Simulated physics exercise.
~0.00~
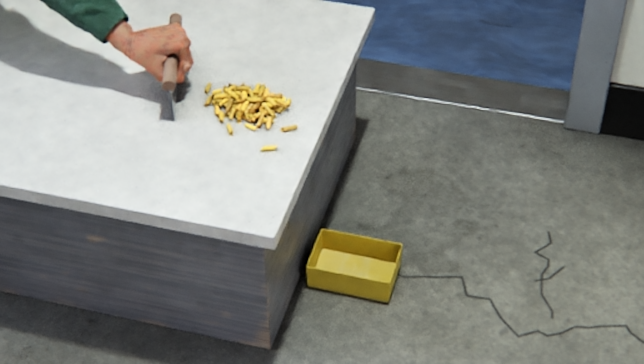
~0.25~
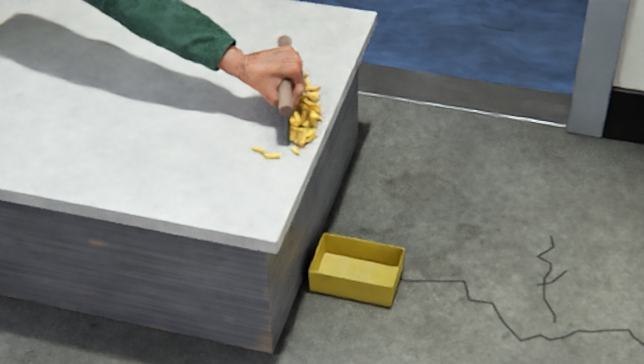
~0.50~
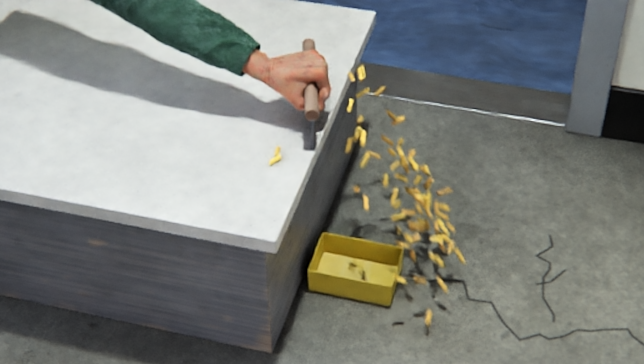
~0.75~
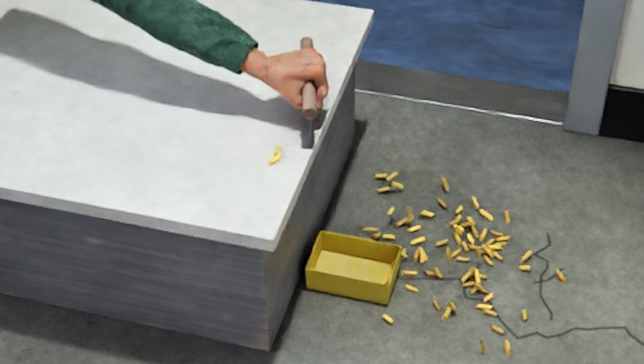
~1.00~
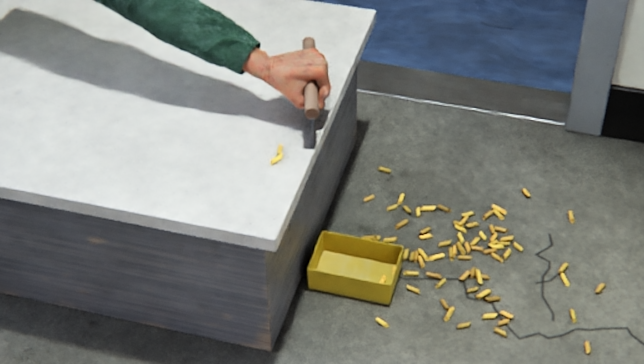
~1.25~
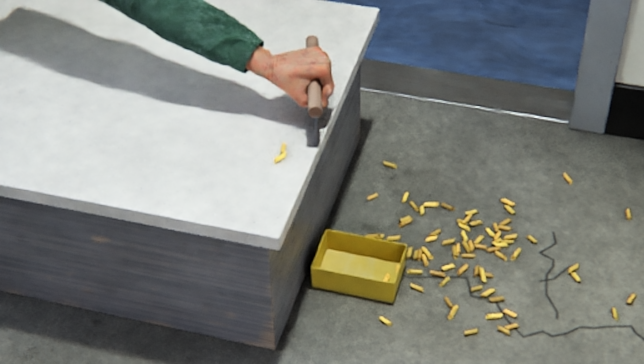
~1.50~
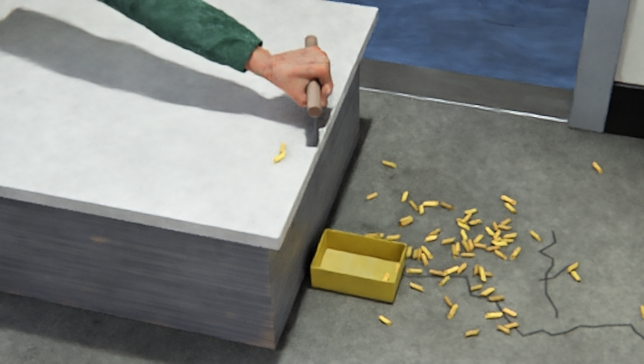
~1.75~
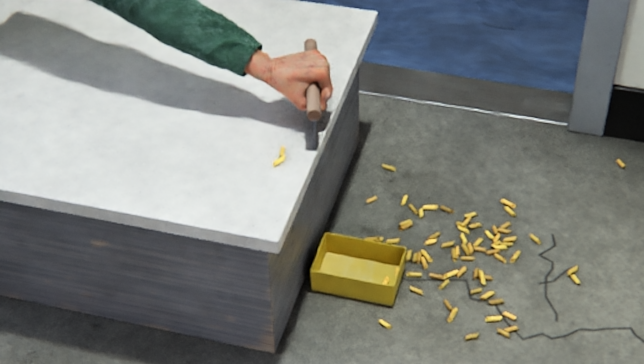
At first, a hand in a green sleeve holds a scraper beside a heap of small yellow pasta pieces on a pale tabletop, with a yellow tin on the grey floor below. The hand pushes the heap to the right, toward the table's edge. The scraper stops at the edge, and the pasta pours over in a loose stream, dropping to the right of the tin. The pieces hit the cracked floor and scatter, a few travelling farther right. In the end, nearly all lie strewn across the floor, the tin looks empty, and a small bit remains on the table.
